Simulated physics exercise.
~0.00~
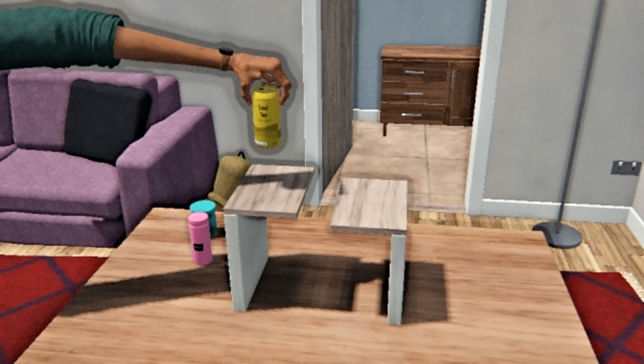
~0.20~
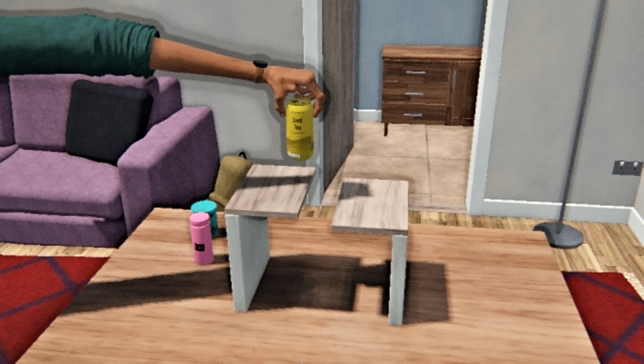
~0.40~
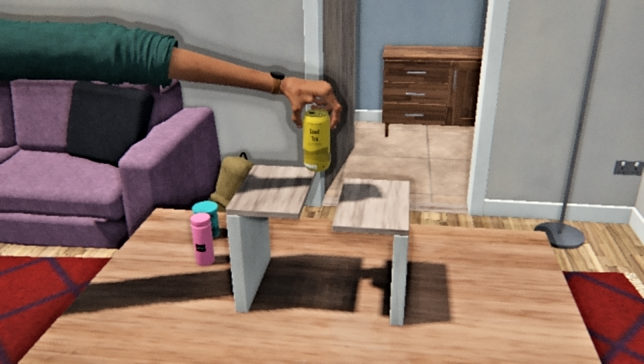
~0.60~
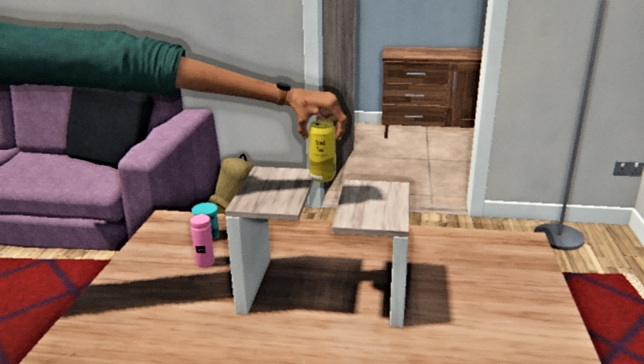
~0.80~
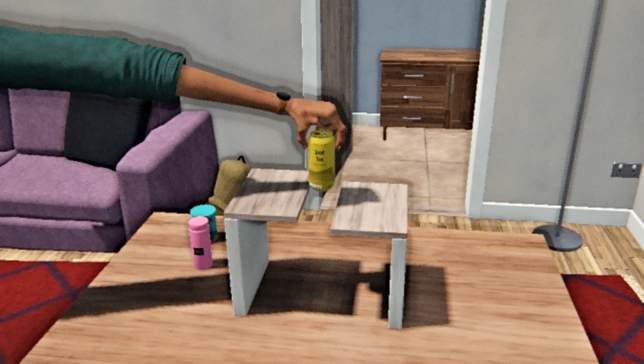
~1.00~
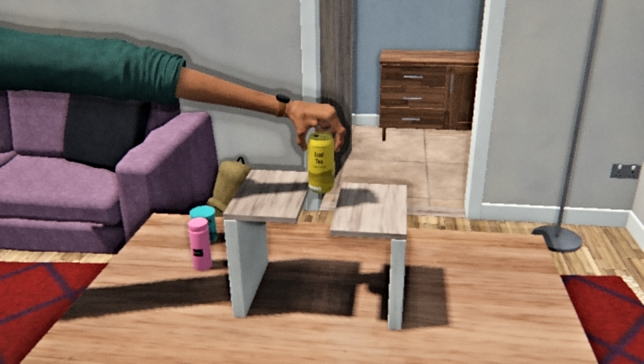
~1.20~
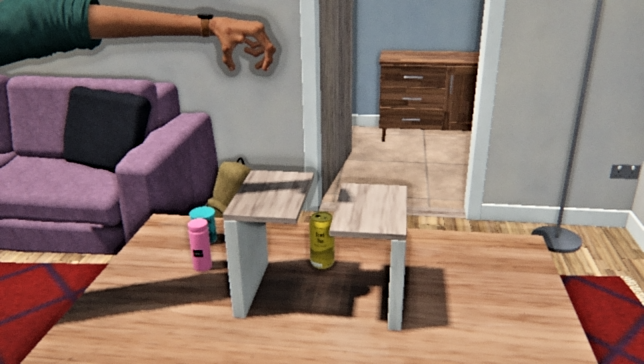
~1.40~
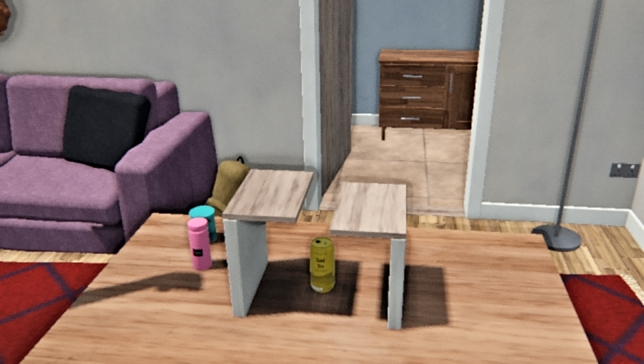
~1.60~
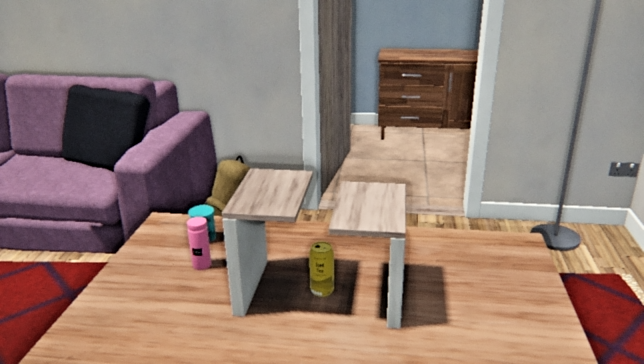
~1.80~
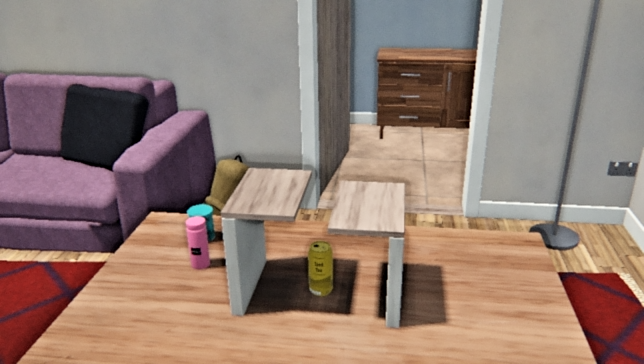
A yellow can is released over the gap between two supports and drops through to the table.
